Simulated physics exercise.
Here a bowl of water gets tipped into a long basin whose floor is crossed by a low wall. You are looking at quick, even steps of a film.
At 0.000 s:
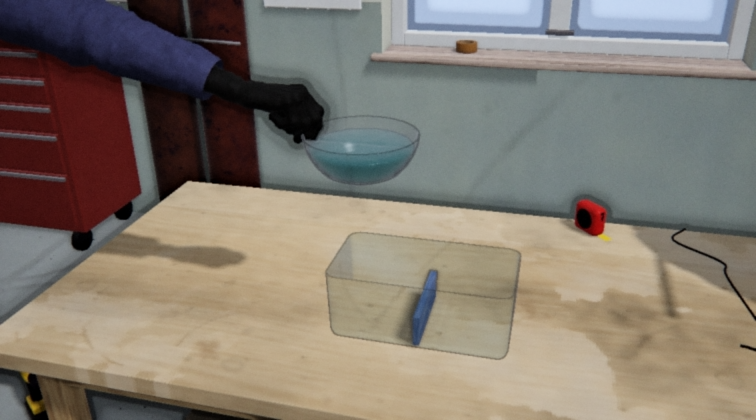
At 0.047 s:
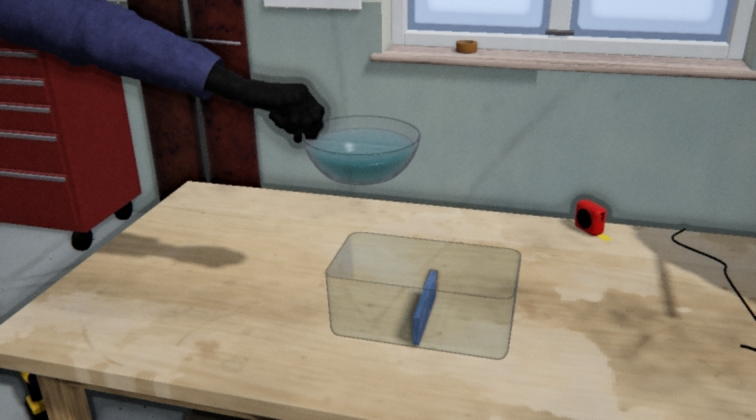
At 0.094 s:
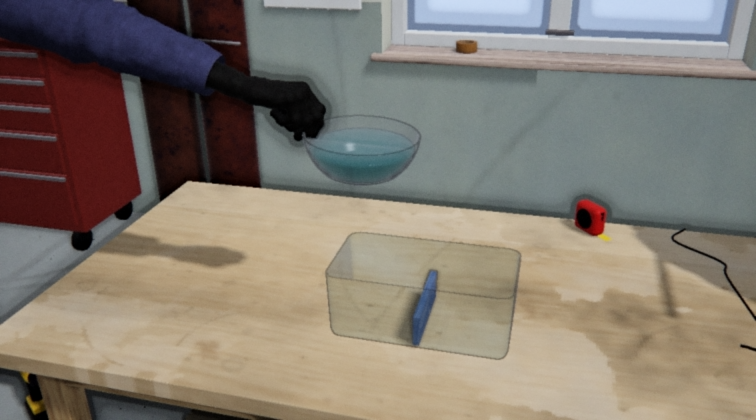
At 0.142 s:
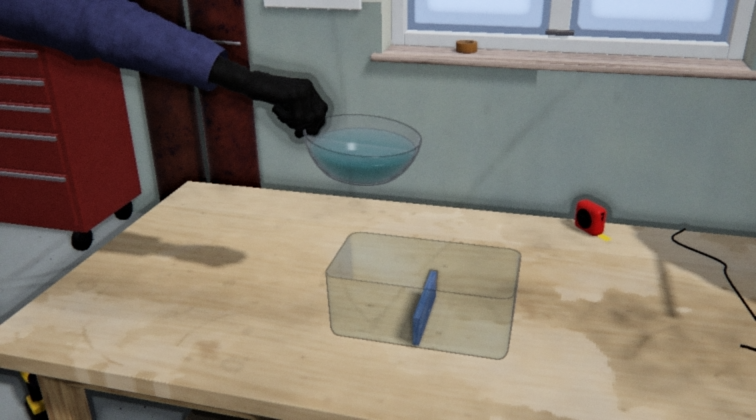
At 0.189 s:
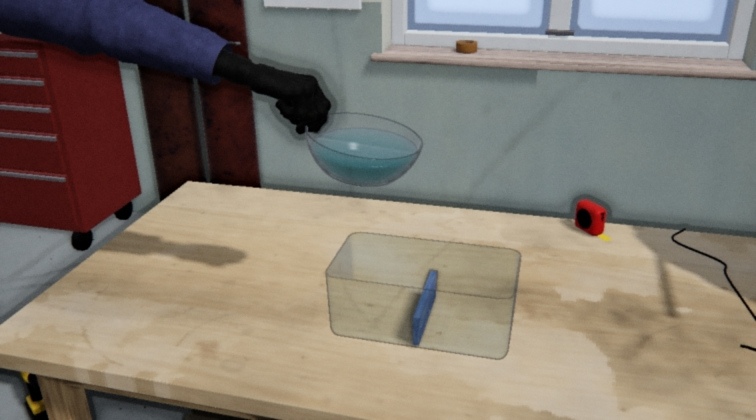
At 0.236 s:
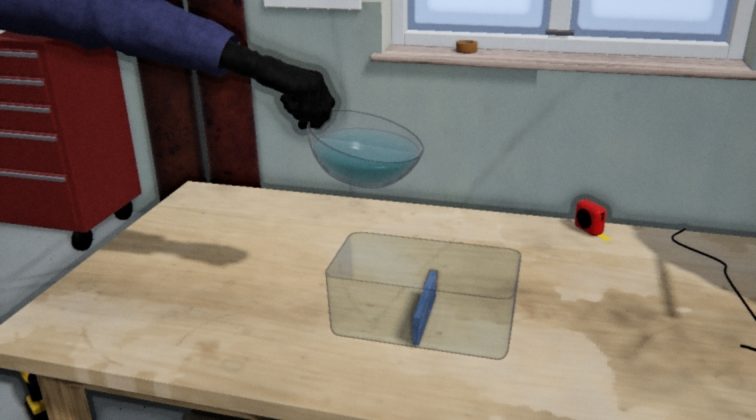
In a workshop, a dark-gloved hand reaching from the left holds a clear bowl of blue water above a wooden table, over a see-through basin crossed by a low blue wall. The bowl stays nearly level at first, then the hand slowly tilts it slightly down to the right.
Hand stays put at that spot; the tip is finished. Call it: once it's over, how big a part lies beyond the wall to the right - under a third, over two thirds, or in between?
Over two thirds.
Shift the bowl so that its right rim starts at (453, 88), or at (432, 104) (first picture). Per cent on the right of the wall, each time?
Near 75 in a hundred first, near 85 in a hundred second.
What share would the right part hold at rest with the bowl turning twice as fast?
I'd say close to 65 %.
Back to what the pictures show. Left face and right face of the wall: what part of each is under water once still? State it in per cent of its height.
I'd say close to 10 per cent on the left side and 60 on the right.
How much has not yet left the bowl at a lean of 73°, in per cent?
It still holds close to 30 per cent at that lean.
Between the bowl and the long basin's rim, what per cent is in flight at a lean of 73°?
About 50 %.
A moment on, the bowl is tipped part way and 30 per cent is still to pour, 0 is left of the wall and 18 right of it.
Next, the bowl is tipped right over and 0 per cent is still to pour, 13 is left of the wall and 79 right of it.
Then the bowl is tipped right over and 0 per cent is still to pour, 18 is left of the wall and 80 right of it.
Later the bowl is tipped right over and 0 per cent is still to pour, 18 is left of the wall and 80 right of it.
At rest 18 per cent lies left of the wall, 80 right of it and 2 outside.
